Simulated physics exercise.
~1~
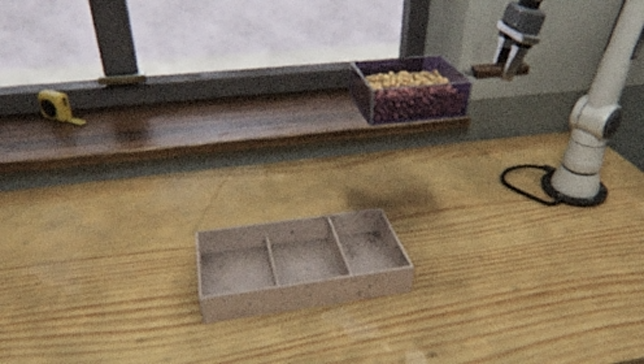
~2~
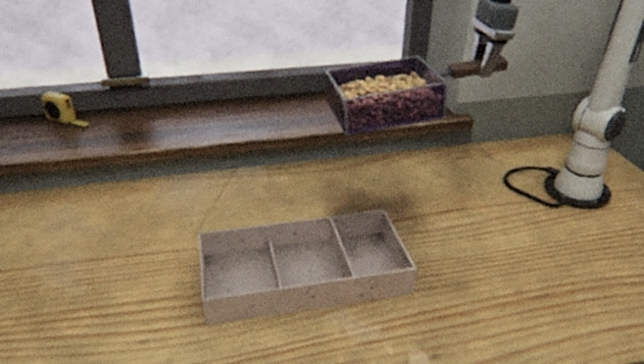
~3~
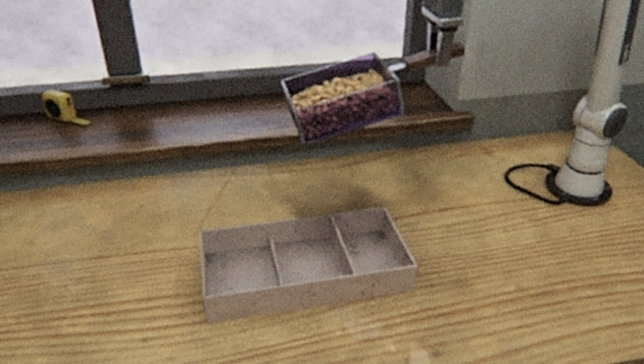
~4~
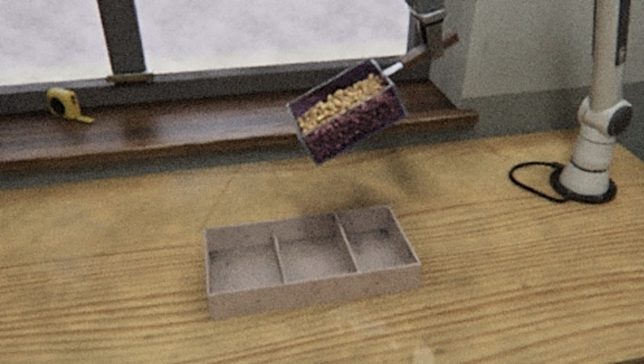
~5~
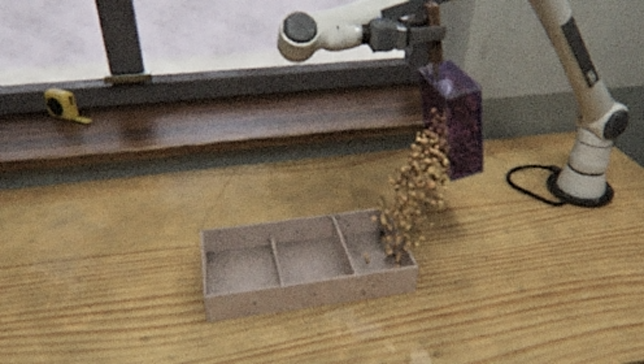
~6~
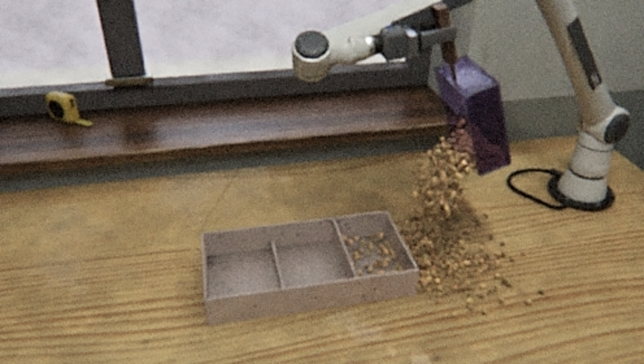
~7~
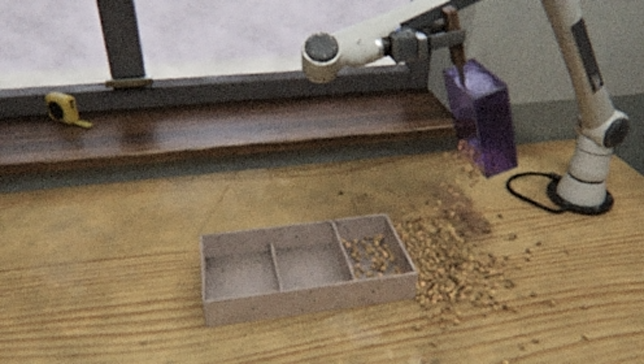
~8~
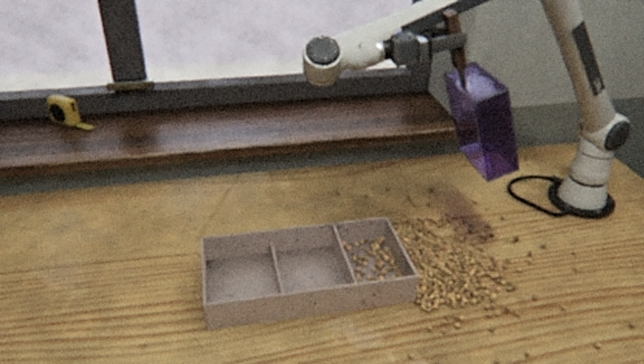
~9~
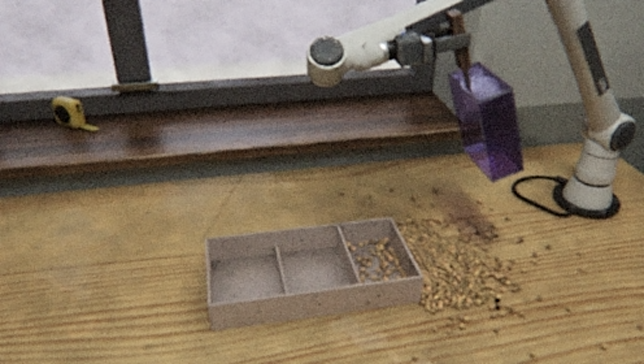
On a wooden table by a window, a robot arm moved a purple box of dried chickpeas left, then swung back and tipped it over a divided tray; some landed in the right-hand section, but most spilled across the table beside it.
